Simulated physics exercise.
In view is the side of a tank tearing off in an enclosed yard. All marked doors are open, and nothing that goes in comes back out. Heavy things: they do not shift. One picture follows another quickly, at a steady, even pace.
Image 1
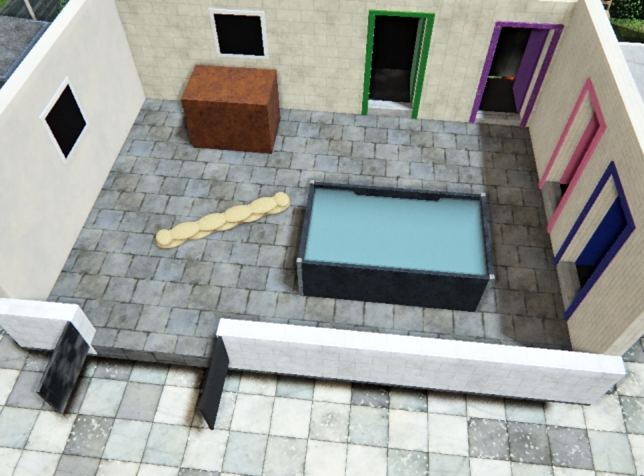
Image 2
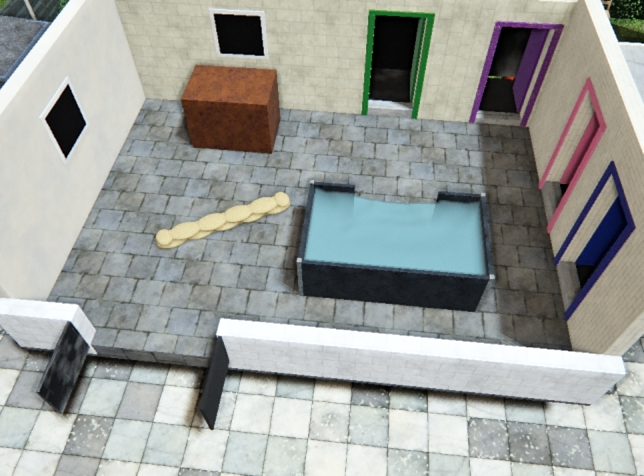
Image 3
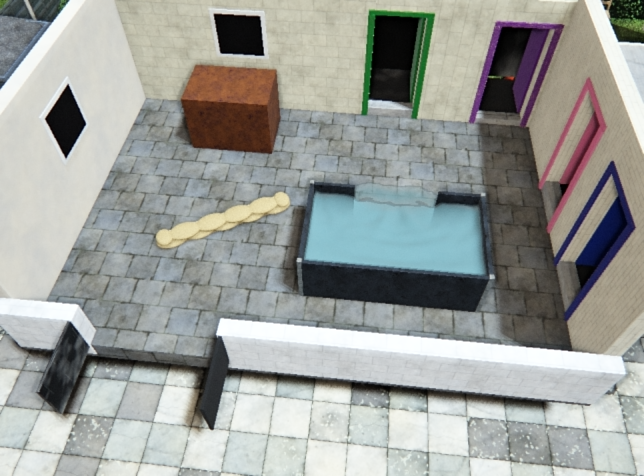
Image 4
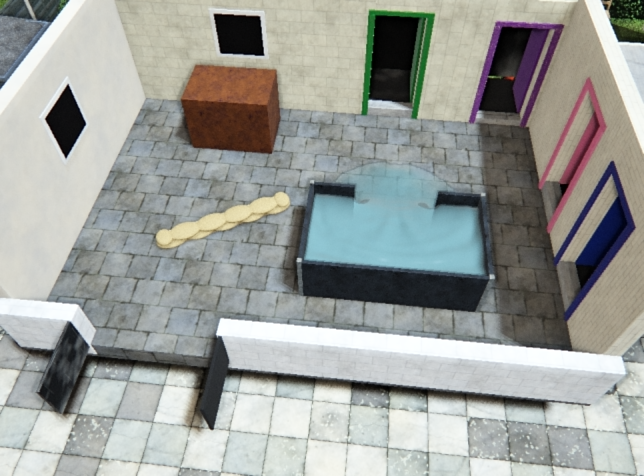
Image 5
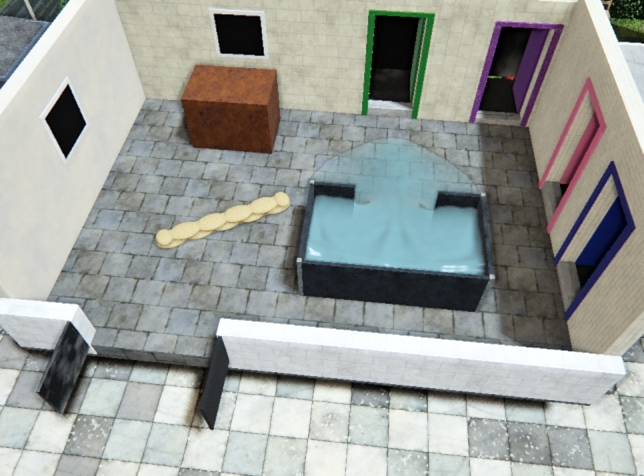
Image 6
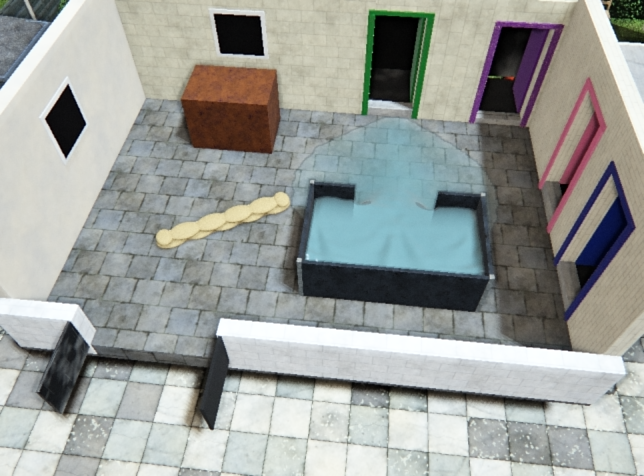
A dark-sided tank of blue water stands right of centre in a grey-paved walled yard, seen from high above the front wall by a still camera. A reddish-brown block sits at the back left, a pale braided bar lies left of the tank, and green, purple, pink and blue doorframes line the walls. The tank's far side opens in the middle, and water pours through the gap, fanning across the paving towards the back wall.
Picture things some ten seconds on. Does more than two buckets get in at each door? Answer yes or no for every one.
Blue door: No, purple door: Yes, pink door: No, green door: Yes.
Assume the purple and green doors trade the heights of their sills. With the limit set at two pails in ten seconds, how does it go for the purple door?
Reading - purple door: Above the limit.
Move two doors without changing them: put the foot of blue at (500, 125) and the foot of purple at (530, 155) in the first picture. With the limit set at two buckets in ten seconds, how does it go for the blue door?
Blue is flooded.
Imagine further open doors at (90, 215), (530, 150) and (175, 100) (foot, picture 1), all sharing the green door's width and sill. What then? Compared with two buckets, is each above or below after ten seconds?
Stays below the line; crosses the line; stays below the line.
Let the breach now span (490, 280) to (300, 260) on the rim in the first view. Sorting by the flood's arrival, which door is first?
It would be the one in blue.
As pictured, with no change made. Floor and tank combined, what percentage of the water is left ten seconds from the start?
Estimate: Near 86 %.
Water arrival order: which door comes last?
That would be the blue one.
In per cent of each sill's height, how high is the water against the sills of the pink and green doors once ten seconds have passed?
I'd say around 40 and 40 in a hundred.
A moment on, water covers 30 % of the floor; the blue door not reached, the purple door wet at the sill, nothing in, the pink door not reached, the green door far over two buckets in.
Next, water covers 30 % of the floor; the blue door not reached, the purple door under two buckets in, the pink door wet at the sill, nothing in, the green door far over two buckets in.
Then, water covers 45 % of the floor; the blue door wet at the sill, nothing in, the purple door far over two buckets in, the pink door wet at the sill, nothing in, the green door far over two buckets in.
Later, water covers 80 % of the floor; the blue door wet at the sill, nothing in, the purple door far over two buckets in, the pink door wet at the sill, nothing in, the green door far over two buckets in.
In the end, water covers 95 % of the floor; the blue door wet at the sill, nothing in, the purple door far over two buckets in, the pink door wet at the sill, nothing in, the green door far over two buckets in.
